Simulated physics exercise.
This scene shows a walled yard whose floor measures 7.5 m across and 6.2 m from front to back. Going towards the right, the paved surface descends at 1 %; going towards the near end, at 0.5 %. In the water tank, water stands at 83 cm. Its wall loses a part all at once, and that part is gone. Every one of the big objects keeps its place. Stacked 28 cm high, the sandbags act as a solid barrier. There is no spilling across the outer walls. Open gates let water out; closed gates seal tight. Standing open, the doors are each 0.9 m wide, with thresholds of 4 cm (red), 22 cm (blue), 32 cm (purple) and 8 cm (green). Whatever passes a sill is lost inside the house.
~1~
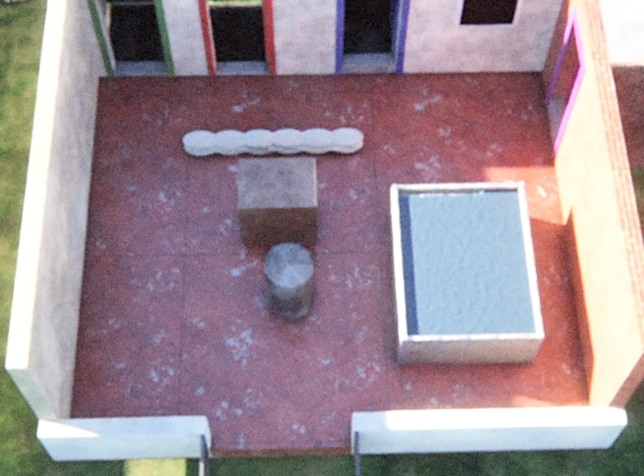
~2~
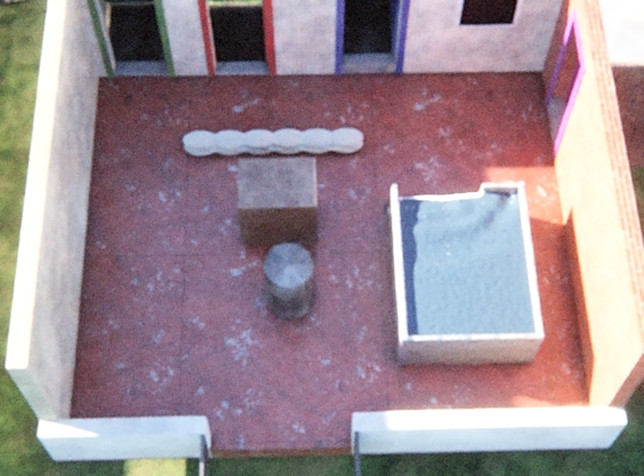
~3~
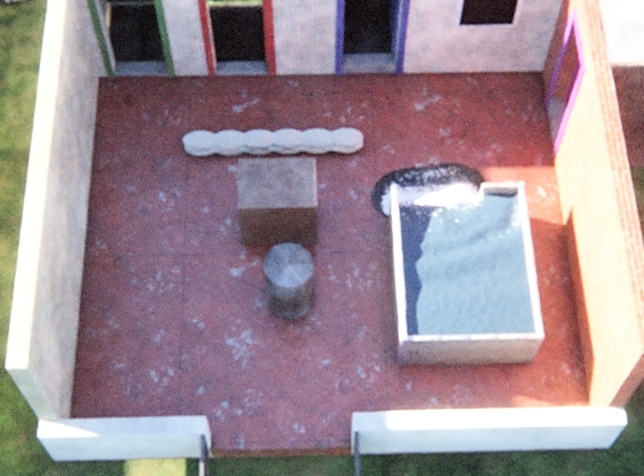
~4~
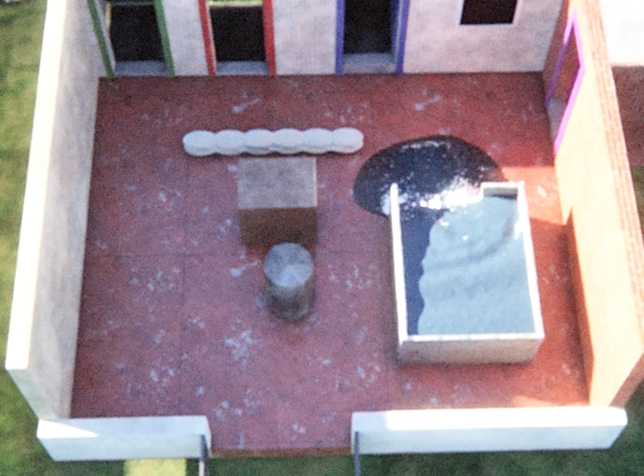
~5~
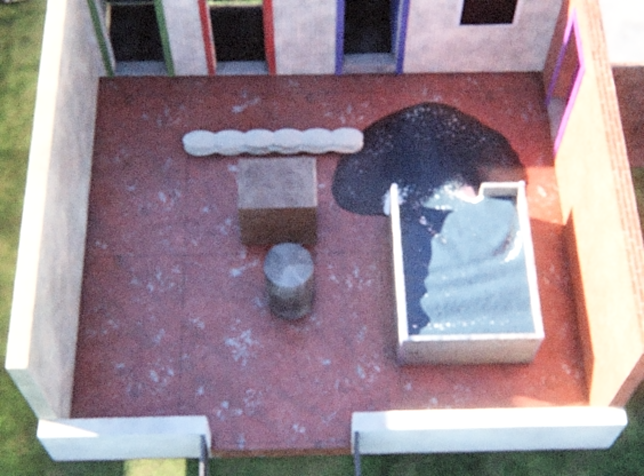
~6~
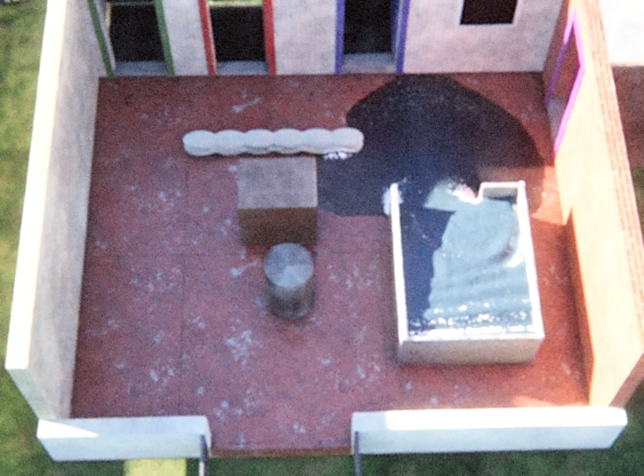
In this clip, a walled yard with reddish paving holds a water tank, a block, a cylinder and a row of sandbags; part of the tank's far wall disappears, and water pours out, spreading darkly across the floor behind it.
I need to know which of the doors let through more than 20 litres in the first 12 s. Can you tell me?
At the red door it looks set to land over the limit. At the blue door it looks set to land over the limit. At the purple door it looks set to land under the limit. At the green door it looks set to land over the limit.
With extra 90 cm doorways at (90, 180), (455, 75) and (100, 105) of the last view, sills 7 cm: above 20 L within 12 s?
More, more, more.
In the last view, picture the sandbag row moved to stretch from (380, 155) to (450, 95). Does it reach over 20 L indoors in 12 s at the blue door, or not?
Outcome - blue: Pass.
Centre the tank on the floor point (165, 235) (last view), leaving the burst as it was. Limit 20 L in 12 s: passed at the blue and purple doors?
For the blue door, the amount is acceptable; for the purple door, the amount is acceptable.
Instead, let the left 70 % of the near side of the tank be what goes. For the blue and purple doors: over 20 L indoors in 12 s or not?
Blue: Within the limit; purple: Within the limit.
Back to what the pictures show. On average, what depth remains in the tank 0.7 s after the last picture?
54 cm.
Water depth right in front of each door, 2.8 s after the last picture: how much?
Depths in cm: Red 7, blue 23, purple 23, green 4.
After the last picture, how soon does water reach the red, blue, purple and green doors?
The front reaches red at 0.9 s, blue at 0.1 s, purple at 0.2 s, green at 1.6 s.
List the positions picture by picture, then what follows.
Still water, 83 cm deep, in the water tank at (464, 261), in the first frame.
Water pours out on the water tank's far side and has run 0.7 m, to (388, 212); typically 9 cm deep outside, 83 cm at the water tank's back, in the second frame.
The front is at (467, 172), 1.0 m from the gap on the water tank's far side; 1.2 m2 of floor is under water; 83 cm left at the back of the water tank, in the third frame.
Water pours out on the water tank's far side and has run 1.5 m, to (450, 141); typically 10 cm deep outside, 83 cm at the water tank's back, in the fourth frame.
The front is at (439, 107), 2.1 m from the gap on the water tank's far side; 4.5 m2 of floor is under water; 81 cm left at the back of the water tank, in the fifth frame.
Water pours out on the water tank's far side and has run 2.8 m, to (411, 75); typically 6 cm deep outside, 73 cm at the water tank's back, in the sixth frame.
Then, 0.7 s after the last picture water covers 25 % of the floor and is deepest (44 cm) near (422, 209); red door not reached, blue door 40 cm at the sill, 20 L in, purple door 9 cm at the sill, 0 L in, green door not reached.
Then, 1.5 s after the last picture water covers 35 % of the floor and is deepest (46 cm) near (529, 77); red door 7 cm at the sill, 0 L in, blue door 40 cm at the sill, 96 L in, purple door 21 cm at the sill, 0 L in, green door not reached.
Then, 2.8 s after the last picture water covers 50 % of the floor and is deepest (32 cm) near (541, 85); red door 7 cm at the sill, 6 L in, blue door 23 cm at the sill, 154 L in, purple door 23 cm at the sill, 0 L in, green door 4 cm at the sill, 0 L in.
Then, 6.3 s after the last picture water covers 90 % of the floor and is deepest (21 cm) near (584, 390); red door 6 cm at the sill, 16 L in, blue door 13 cm at the sill, 157 L in, purple door 15 cm at the sill, 0 L in, green door 12 cm at the sill, 49 L in.
Then, 11.3 s after the last picture water covers 95 % of the floor and is deepest (14 cm) near (590, 426); red door 9 cm at the sill, 103 L in, blue door 8 cm at the sill, 157 L in, purple door 9 cm at the sill, 0 L in, green door 5 cm at the sill, 59 L in.
